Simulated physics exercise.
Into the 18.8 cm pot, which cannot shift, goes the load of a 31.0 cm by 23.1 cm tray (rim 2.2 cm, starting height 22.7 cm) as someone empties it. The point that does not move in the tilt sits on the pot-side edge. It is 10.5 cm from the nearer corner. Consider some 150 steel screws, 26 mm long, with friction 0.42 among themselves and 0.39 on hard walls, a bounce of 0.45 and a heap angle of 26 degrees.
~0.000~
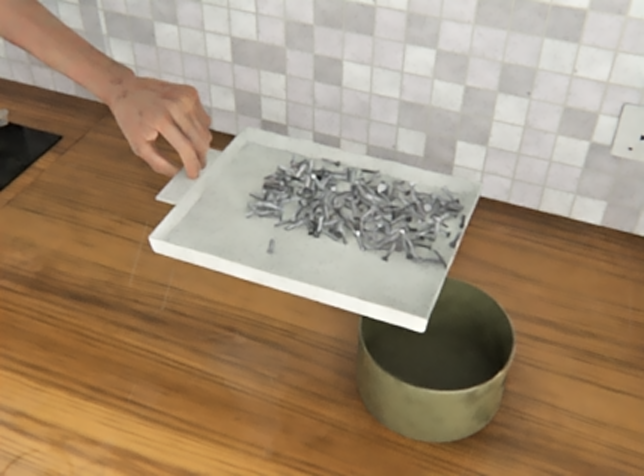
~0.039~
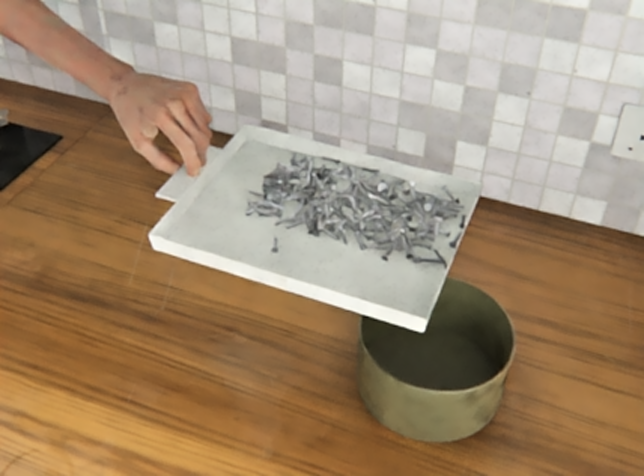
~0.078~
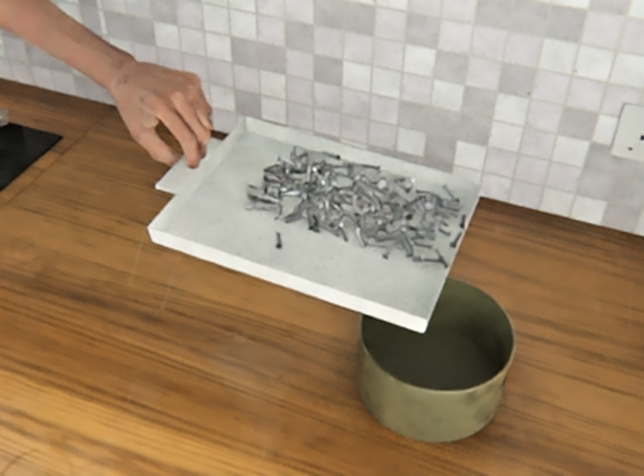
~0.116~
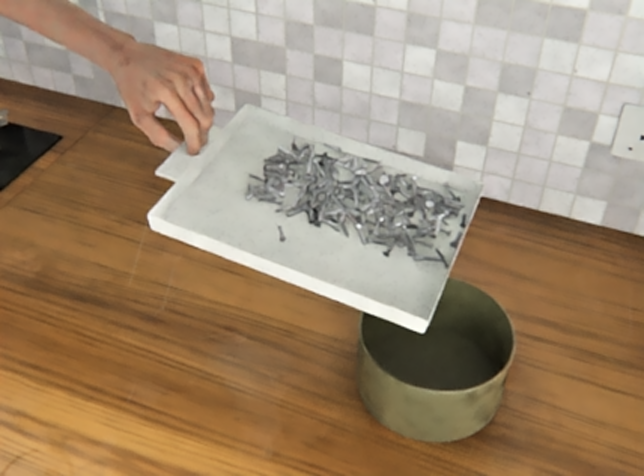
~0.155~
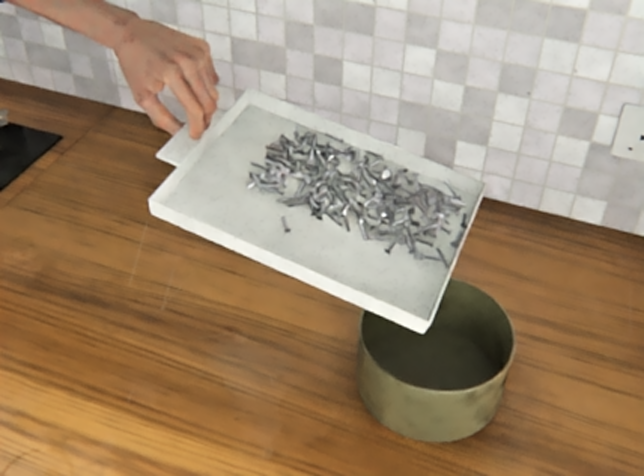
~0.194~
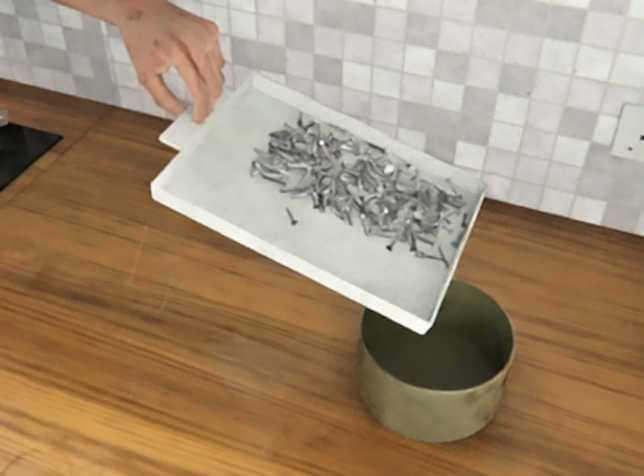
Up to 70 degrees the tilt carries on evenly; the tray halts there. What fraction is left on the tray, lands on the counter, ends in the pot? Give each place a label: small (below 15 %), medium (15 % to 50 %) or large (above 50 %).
Shares by place: Left on the tray medium, counter medium, pot medium.
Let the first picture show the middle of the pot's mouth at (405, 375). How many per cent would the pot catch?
The share would be some 10 per cent.
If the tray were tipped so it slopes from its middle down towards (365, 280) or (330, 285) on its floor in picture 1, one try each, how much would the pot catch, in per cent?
About 5 and 5 per cent.
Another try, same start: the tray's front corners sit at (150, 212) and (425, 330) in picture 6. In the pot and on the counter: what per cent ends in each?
Pot: 5, counter: 65.
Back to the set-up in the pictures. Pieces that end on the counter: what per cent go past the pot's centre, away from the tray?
100 per cent.
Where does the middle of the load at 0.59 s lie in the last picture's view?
Approximately (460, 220) in the final picture.
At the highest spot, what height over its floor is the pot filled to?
Measured height: Approx. 1.0 cm.
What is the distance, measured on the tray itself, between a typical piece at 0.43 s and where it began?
I'd say close to 3 centimetres.
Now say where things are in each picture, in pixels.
In the first picture, tray tilt 0 degrees, front corners at (152, 236) and (425, 317); middle of the pieces at (353, 208); pot at (437, 329).
In the second picture, tray tilt 1 degrees, front corners at (152, 234) and (425, 317); middle of the pieces at (354, 207).
In the third picture, tray tilt 3 degrees, front corners at (152, 226) and (426, 318); middle of the pieces at (354, 204).
In the fourth picture, tray tilt 6 degrees, front corners at (151, 214) and (427, 319), lowest corner right front; middle of the pieces at (355, 199).
In the fifth picture, tray tilt 11 degrees, front corners at (153, 199) and (429, 320), lowest corner right front; middle of the pieces at (357, 192).
In the sixth picture, tray tilt 15 degrees, front corners at (155, 184) and (430, 321), lowest corner right front; middle of the pieces at (359, 186); pot at (437, 329). The tray's pace is about 115 degrees a second.
Then, at 0.43 s, tilt 43 degrees; the tray holds 100 %, the pot 0 %.
After 0.59 s, tilt 61 degrees; the tray holds 100 %, the pot 0 %.
Then, at 0.88 s, tilt 70 degrees; the tray holds 40 %, the pot 10 %.
In the end, at 2.1 s, tray 35 %, counter 40 %, pot 20 %.
